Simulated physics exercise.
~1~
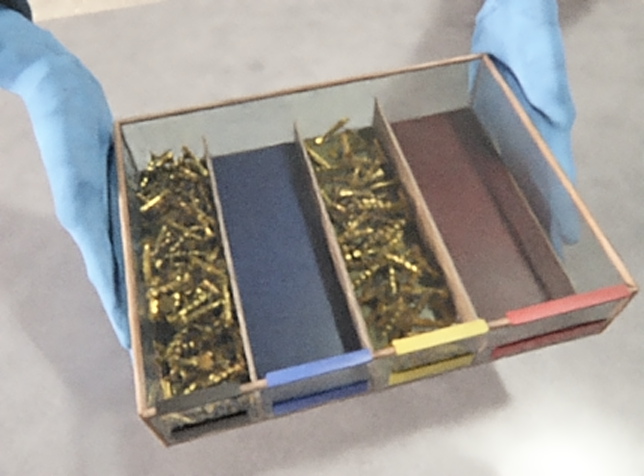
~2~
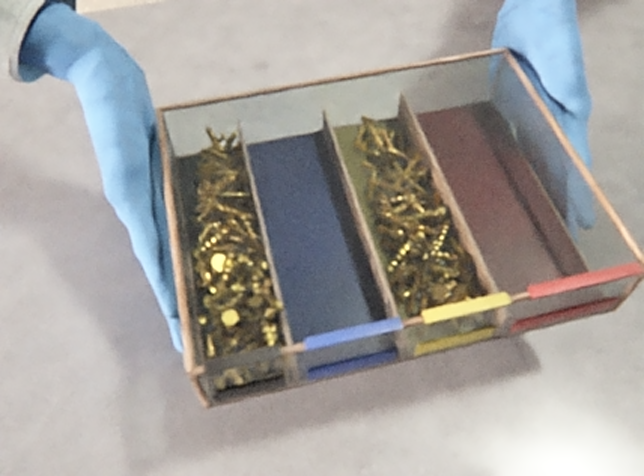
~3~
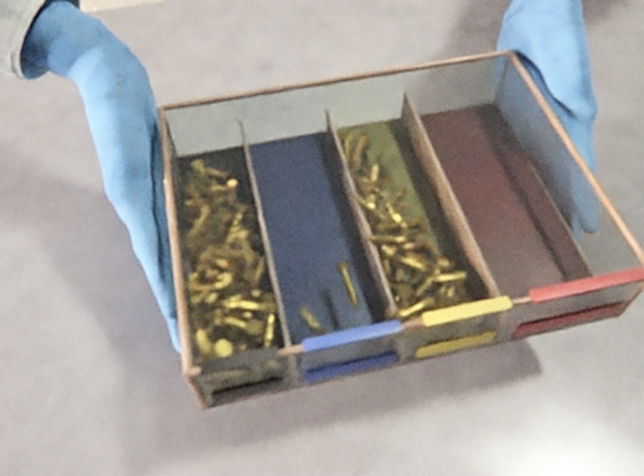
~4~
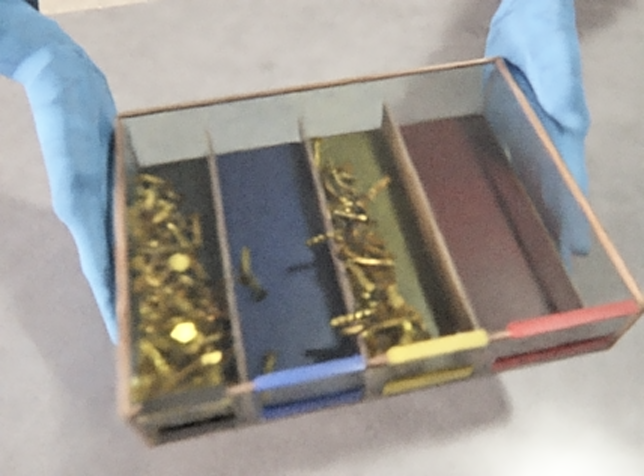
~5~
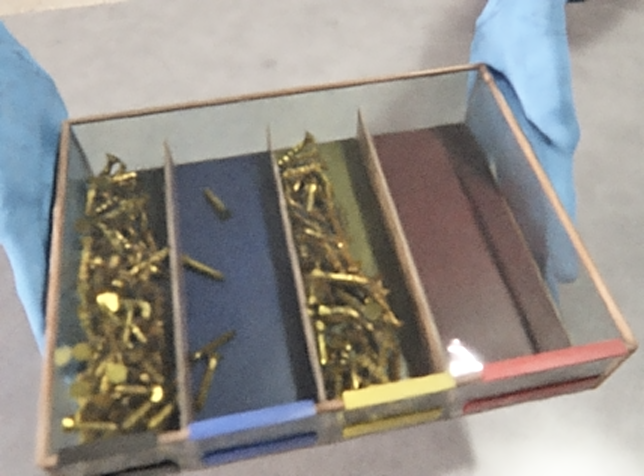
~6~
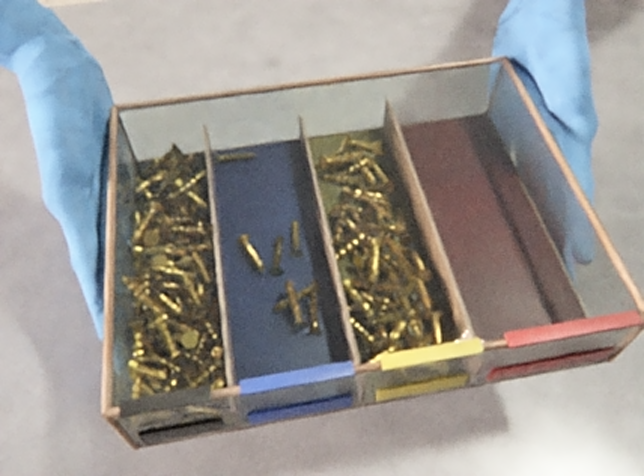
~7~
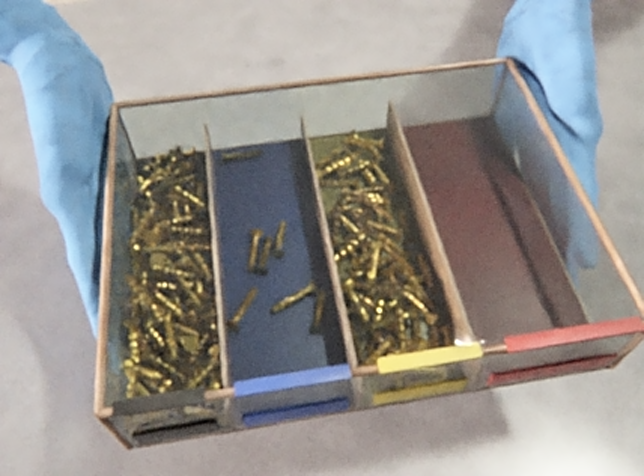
Brass-coloured screws jostling in a clear-lidded box shaken by blue-gloved hands, a few landing in blue, red staying almost empty.
